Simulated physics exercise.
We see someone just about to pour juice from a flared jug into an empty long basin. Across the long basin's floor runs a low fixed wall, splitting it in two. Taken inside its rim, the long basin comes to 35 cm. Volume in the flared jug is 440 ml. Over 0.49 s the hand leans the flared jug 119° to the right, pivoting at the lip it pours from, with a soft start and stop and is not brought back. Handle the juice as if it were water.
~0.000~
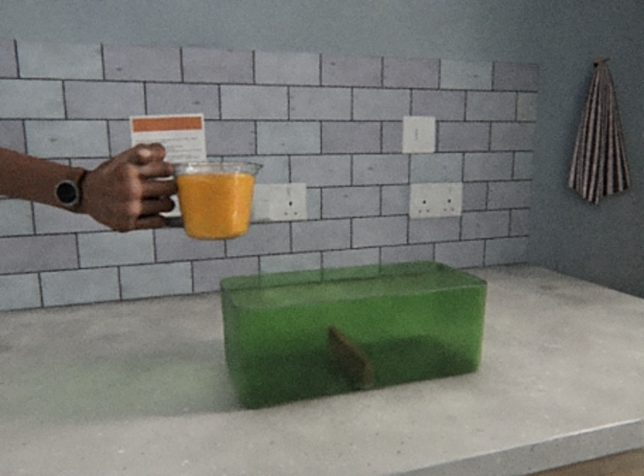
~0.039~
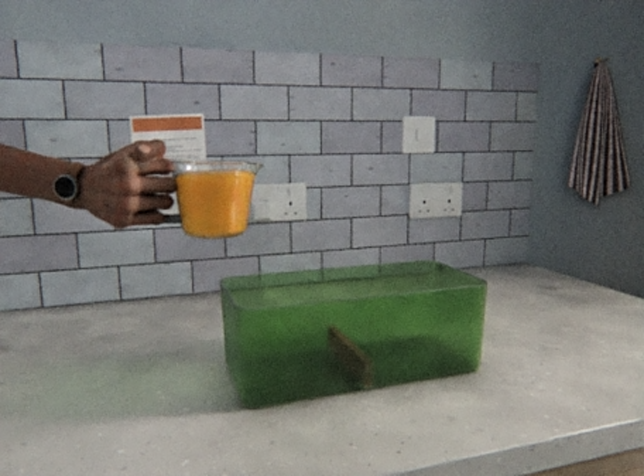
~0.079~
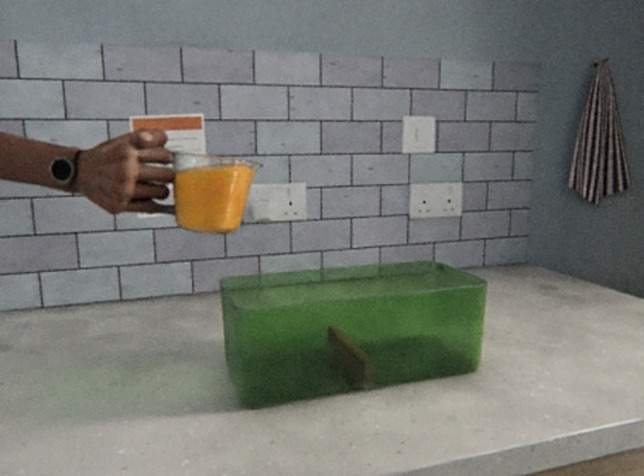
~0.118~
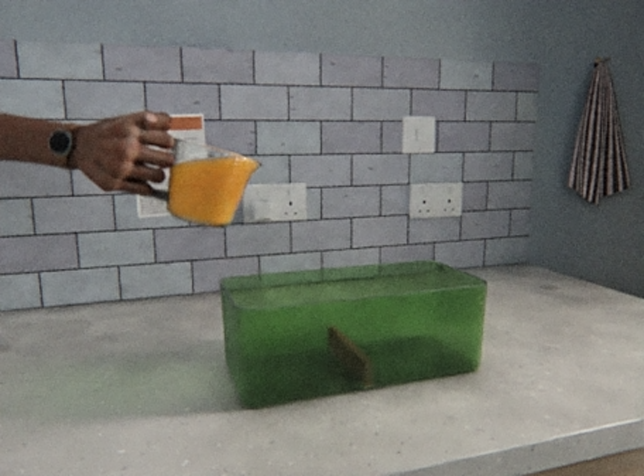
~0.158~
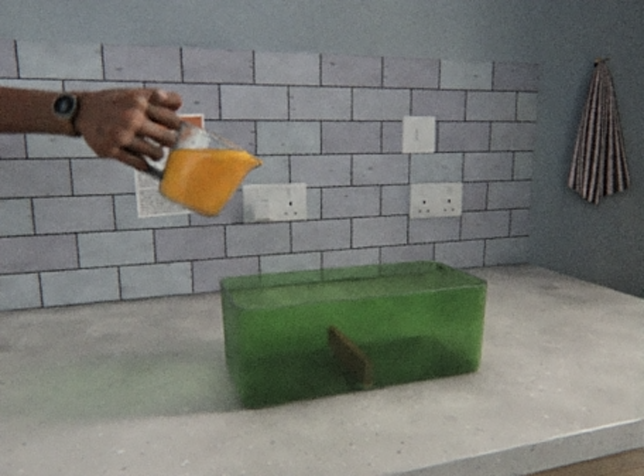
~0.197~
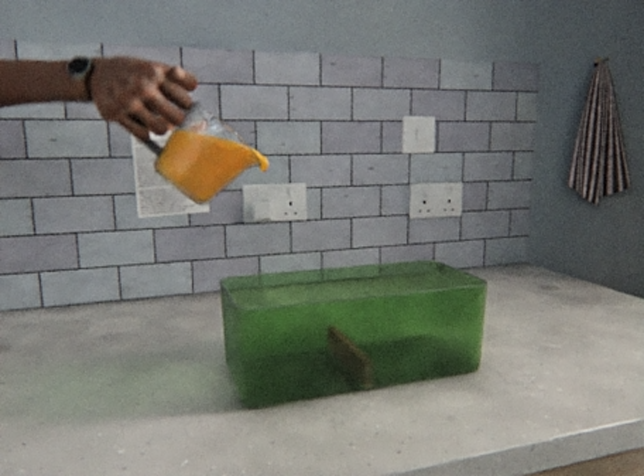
A hand wearing a dark watch reaches in from the left, holding a clear jug of orange juice above a pale kitchen counter, seen from the front and slightly above. A long, translucent green basin with a low brown divider sits below, before grey tiles, sockets and a striped towel hanging right. The hand tilts the jug steadily rightward until juice begins leaving its lip, while the camera stays still.
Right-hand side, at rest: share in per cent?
54 per cent.
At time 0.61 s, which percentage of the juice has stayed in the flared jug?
Close to 1 percent of the total.
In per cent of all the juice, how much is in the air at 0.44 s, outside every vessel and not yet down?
I'd put it at about 56 percent.
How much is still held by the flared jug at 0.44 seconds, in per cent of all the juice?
About 40 per cent.
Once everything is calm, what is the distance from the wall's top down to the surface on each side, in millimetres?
Measured: Left around 30 mm, right around 28 mm.
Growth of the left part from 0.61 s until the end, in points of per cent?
Difference: Approx. 9 %.
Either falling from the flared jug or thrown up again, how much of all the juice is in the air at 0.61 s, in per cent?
20 per cent or so.
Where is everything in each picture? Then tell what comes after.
It leans 0°; its right rim is at (263, 164); the juice meets the walls at (176, 175) and (252, 174); the long basin's rim runs from (228, 294) to (460, 272); the wall's top is at (348, 343), in the first picture.
It leans 2°; its right rim is at (263, 164); the juice meets the walls at (175, 175) and (253, 172), in the second picture.
It leans 8°; its right rim is at (263, 164); the juice meets the walls at (174, 172) and (253, 166), in the third picture.
It leans 16°; its right rim is at (262, 164); the juice meets the walls at (173, 164) and (255, 161), in the fourth picture.
It leans 28°; its right rim is at (262, 165); the juice meets the walls at (170, 153) and (256, 158); 1 per cent is over the edge, in the fifth picture.
It leans 41°; its right rim is at (261, 165); the juice meets the walls at (165, 145) and (252, 153); 3 per cent is over the edge, in the sixth picture.
After 0.44 s the tilt is 115° and 39 per cent is still to pour, 5 is left of the wall and 0 right of it.
After 0.61 s the tilt is 119° and 1 per cent is still to pour, 30 is left of the wall and 49 right of it.
After 0.79 s the tilt is 119° and 0 per cent is still to pour, 32 is left of the wall and 55 right of it.
After 0.99 s the tilt is 119° and 0 per cent is still to pour, 38 is left of the wall and 53 right of it.
In the end 39 per cent lies left of the wall, 54 right of it and 8 outside.
